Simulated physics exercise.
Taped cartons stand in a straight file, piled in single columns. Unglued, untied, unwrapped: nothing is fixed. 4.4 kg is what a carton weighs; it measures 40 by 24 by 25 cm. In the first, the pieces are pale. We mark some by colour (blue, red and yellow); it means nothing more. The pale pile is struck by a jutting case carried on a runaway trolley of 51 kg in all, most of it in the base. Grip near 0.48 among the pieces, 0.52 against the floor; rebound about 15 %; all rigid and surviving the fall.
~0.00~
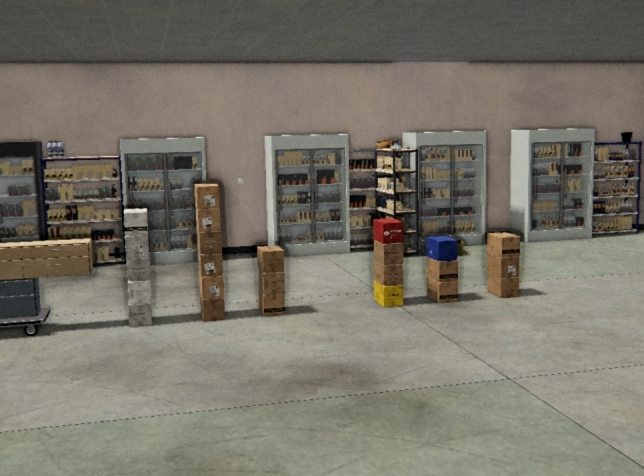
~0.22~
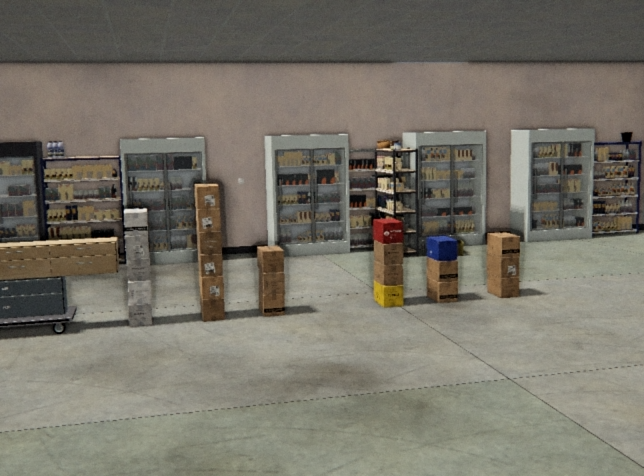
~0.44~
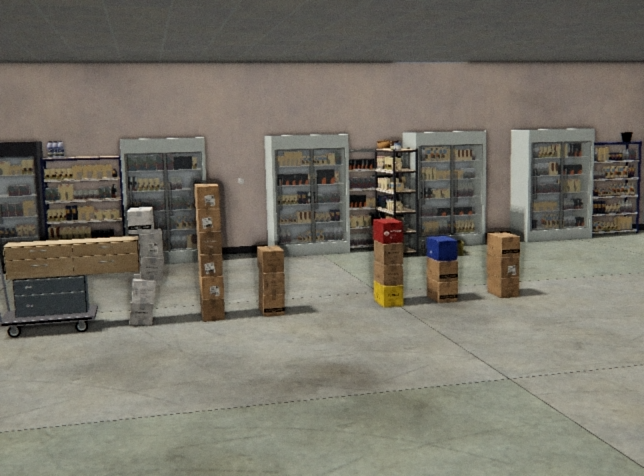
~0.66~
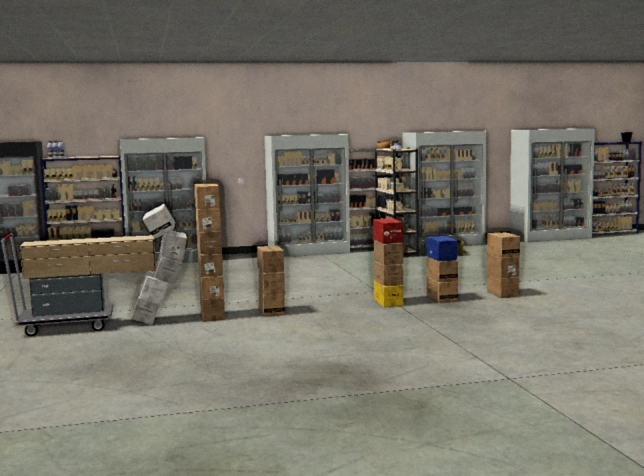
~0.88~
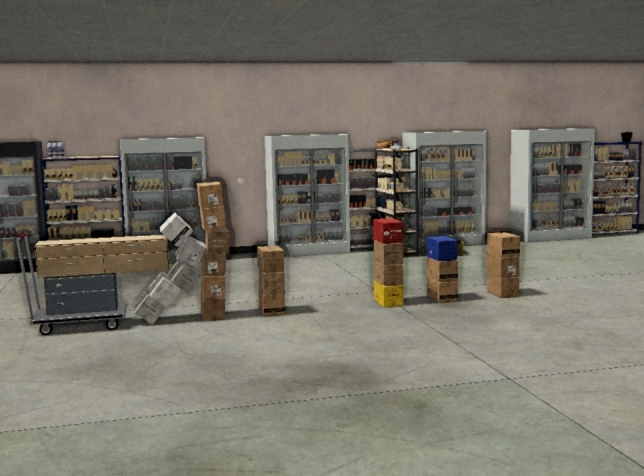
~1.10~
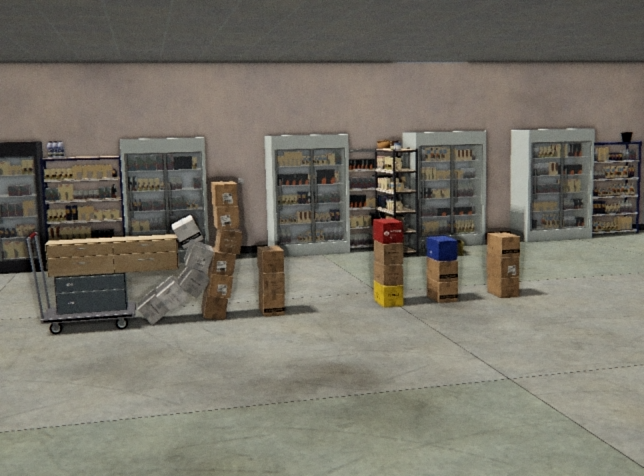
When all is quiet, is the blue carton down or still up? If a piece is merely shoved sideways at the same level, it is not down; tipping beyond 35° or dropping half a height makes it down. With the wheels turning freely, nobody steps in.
In the end the carton stays upright.
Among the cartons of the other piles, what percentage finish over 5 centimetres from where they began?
70 %.
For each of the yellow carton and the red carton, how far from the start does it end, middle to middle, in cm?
Net displacement (cm): Yellow = 10; red = 10.
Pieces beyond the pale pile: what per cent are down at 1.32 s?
By that time it is 0 percent.
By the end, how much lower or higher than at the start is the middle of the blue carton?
Lower, by roughly 0 cm.
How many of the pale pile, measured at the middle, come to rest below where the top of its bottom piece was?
Pale pieces counted: 3.
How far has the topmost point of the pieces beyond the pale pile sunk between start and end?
By about 50 cm, start to end.
By 1.32 s, 5 of the pale pile down; none of the 19 other cartons down, 6 disturbed; blue carton unmoved.
By 1.70 s, 5 of the pale pile down; 5 of the 19 other cartons down; blue carton unmoved.
By 2.16 s, 5 of the pale pile down; 9 of the 19 other cartons down; blue carton unmoved; red carton moved 35 mm.
When it is over (3.5 s), 5 of the pale pile down; 8 of the 19 other cartons down; blue carton unmoved; red carton moved 7 cm; yellow carton moved 12 cm. In pixels of the last frame, middles, blue carton near (442, 249), red carton near (393, 231).
